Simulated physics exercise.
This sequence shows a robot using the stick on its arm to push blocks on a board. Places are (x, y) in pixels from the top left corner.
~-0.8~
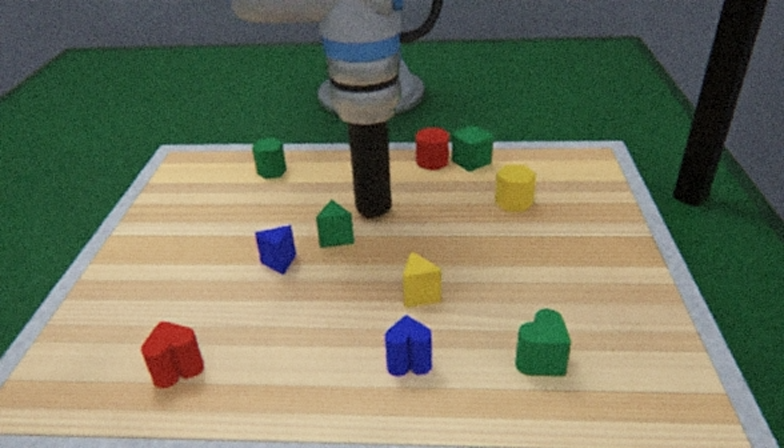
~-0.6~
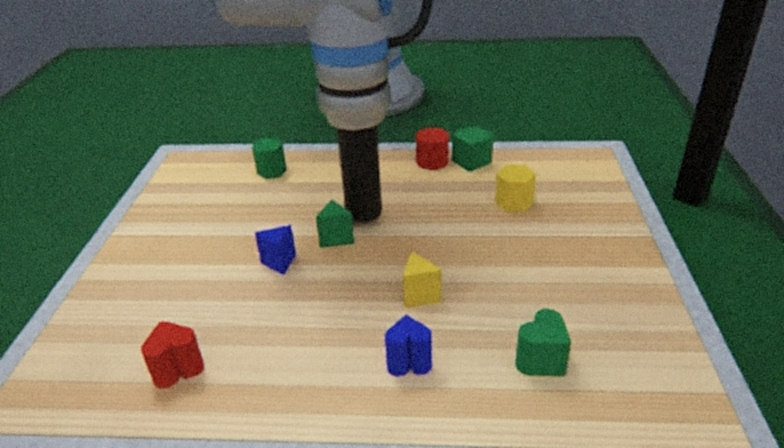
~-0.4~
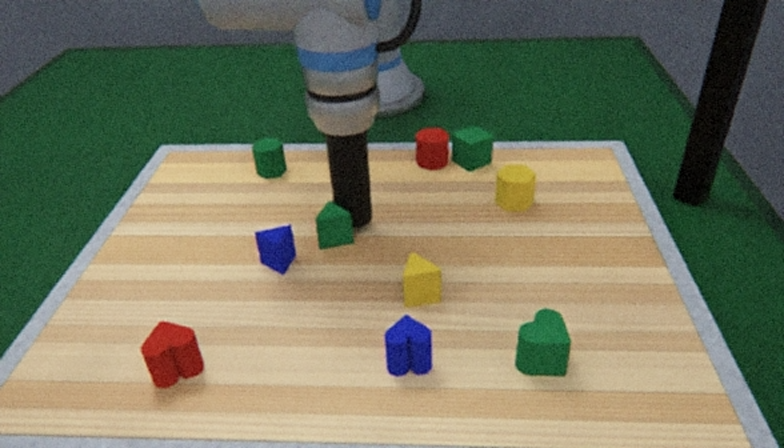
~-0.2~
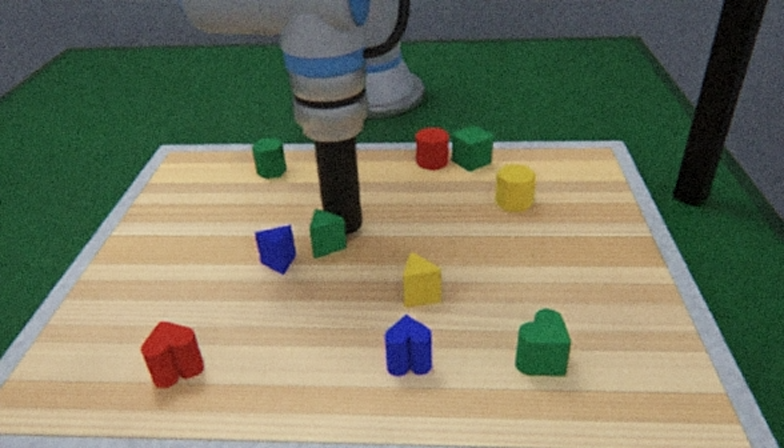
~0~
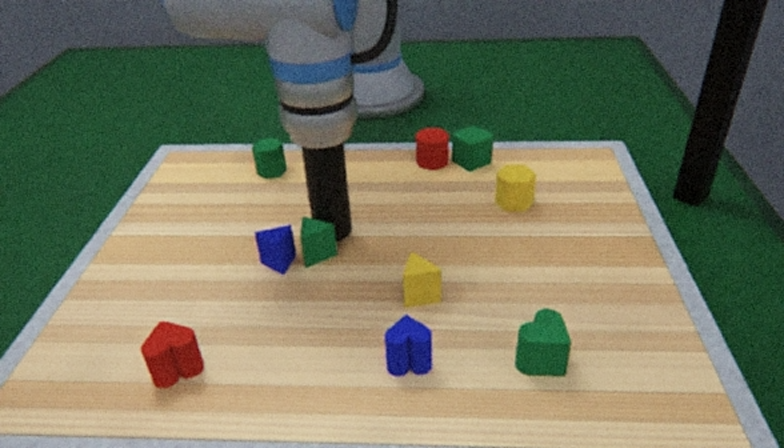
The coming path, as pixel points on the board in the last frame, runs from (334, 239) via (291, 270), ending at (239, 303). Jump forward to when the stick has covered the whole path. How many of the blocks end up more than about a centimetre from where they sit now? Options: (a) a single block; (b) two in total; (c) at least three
Choice b: Two in total.
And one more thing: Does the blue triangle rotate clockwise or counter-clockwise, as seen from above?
The block turns clockwise.
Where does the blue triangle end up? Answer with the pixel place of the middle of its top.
At roughly (246, 238).
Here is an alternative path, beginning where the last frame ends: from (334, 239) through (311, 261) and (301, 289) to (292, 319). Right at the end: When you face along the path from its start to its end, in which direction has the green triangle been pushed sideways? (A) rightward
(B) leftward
Answer: A.
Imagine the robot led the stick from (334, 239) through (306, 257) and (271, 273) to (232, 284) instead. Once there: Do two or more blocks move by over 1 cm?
Yes, I think so.
The first path, step by step. One third of the way, stick (305, 252); blue triangle (266, 234); green triangle (284, 248).
Two thirds of the way, stick (273, 274); blue triangle (247, 238), turned 15° clockwise; green triangle (257, 272), turned 25° anticlockwise.
At the end, stick (238, 296); red heart block unmoved; blue triangle (246, 238), turned 20° clockwise; green triangle (242, 292), turned 55° anticlockwise.
